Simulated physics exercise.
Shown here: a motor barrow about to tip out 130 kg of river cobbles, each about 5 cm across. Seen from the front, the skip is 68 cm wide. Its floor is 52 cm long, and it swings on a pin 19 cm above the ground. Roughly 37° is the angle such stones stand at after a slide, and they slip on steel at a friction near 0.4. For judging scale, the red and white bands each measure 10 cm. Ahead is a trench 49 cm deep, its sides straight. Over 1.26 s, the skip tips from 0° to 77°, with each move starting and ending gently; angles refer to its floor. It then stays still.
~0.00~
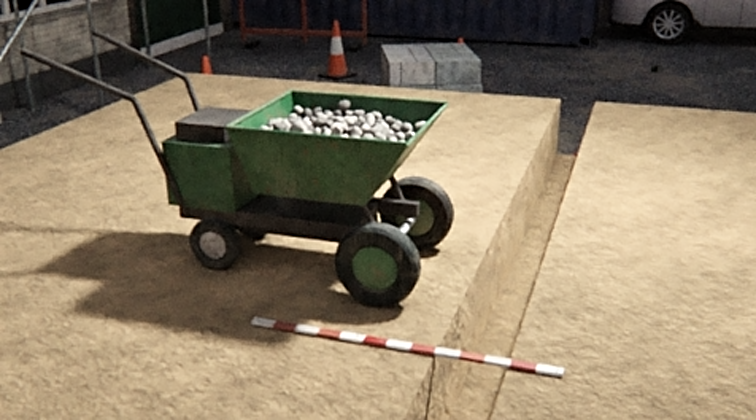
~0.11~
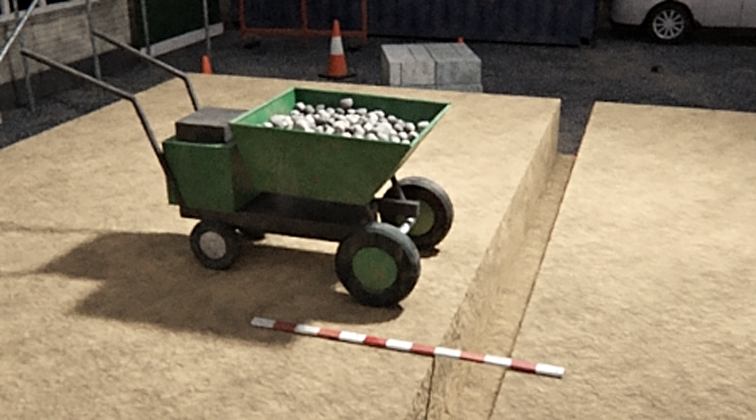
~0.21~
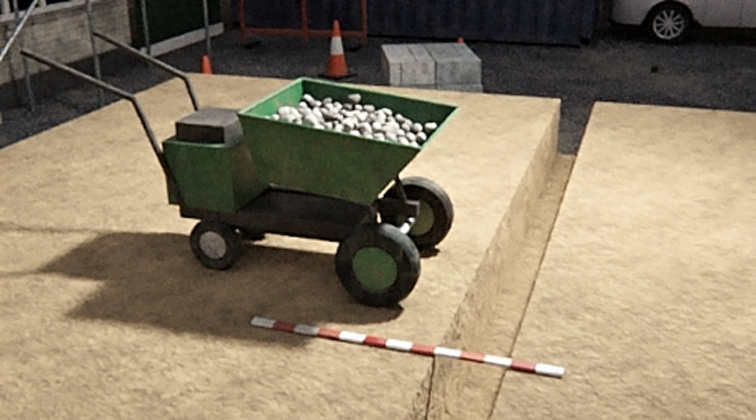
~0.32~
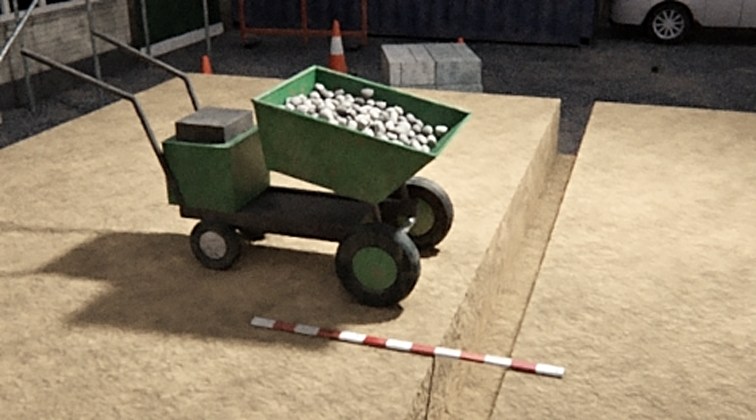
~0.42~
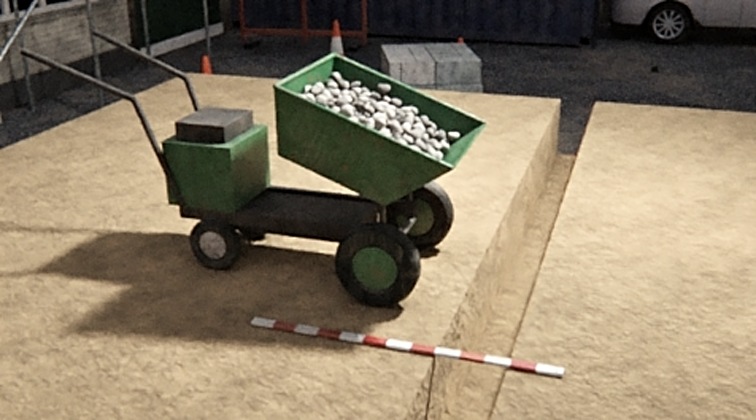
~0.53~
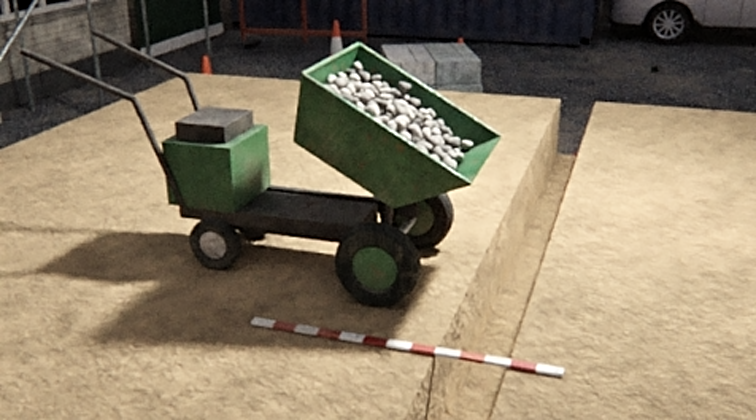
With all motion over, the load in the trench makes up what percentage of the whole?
It makes up about 24 percent of the whole load.
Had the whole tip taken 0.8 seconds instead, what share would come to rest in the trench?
With that timing, about 15 per cent.
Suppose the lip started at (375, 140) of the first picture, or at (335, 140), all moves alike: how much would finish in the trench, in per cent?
Some 55 and some 95 per cent, in that order.
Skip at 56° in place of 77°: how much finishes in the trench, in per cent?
I'd guess some 10 in a hundred.
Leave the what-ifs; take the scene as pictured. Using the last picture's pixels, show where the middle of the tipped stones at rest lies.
I'd point somewhere around (579, 296).
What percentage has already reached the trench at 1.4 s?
Close to 0 per cent has got there by then.
After 0.9 s the floor is at 65°; 100 % in the skip; the foremost stones are at (529, 236).
After 1.4 s the floor is at 77°; 46 % in the skip, 54 % past the trench; the foremost stones are at (667, 310).
After 1.7 s the floor is at 77°; 16 % in the skip, 7 % in the trench, 78 % past the trench; the foremost stones are past the picture's edge.
After 3.7 s the floor is at 77°; 0 % in the skip, 24 % in the trench, 76 % past the trench; the foremost stones are past the picture's edge.
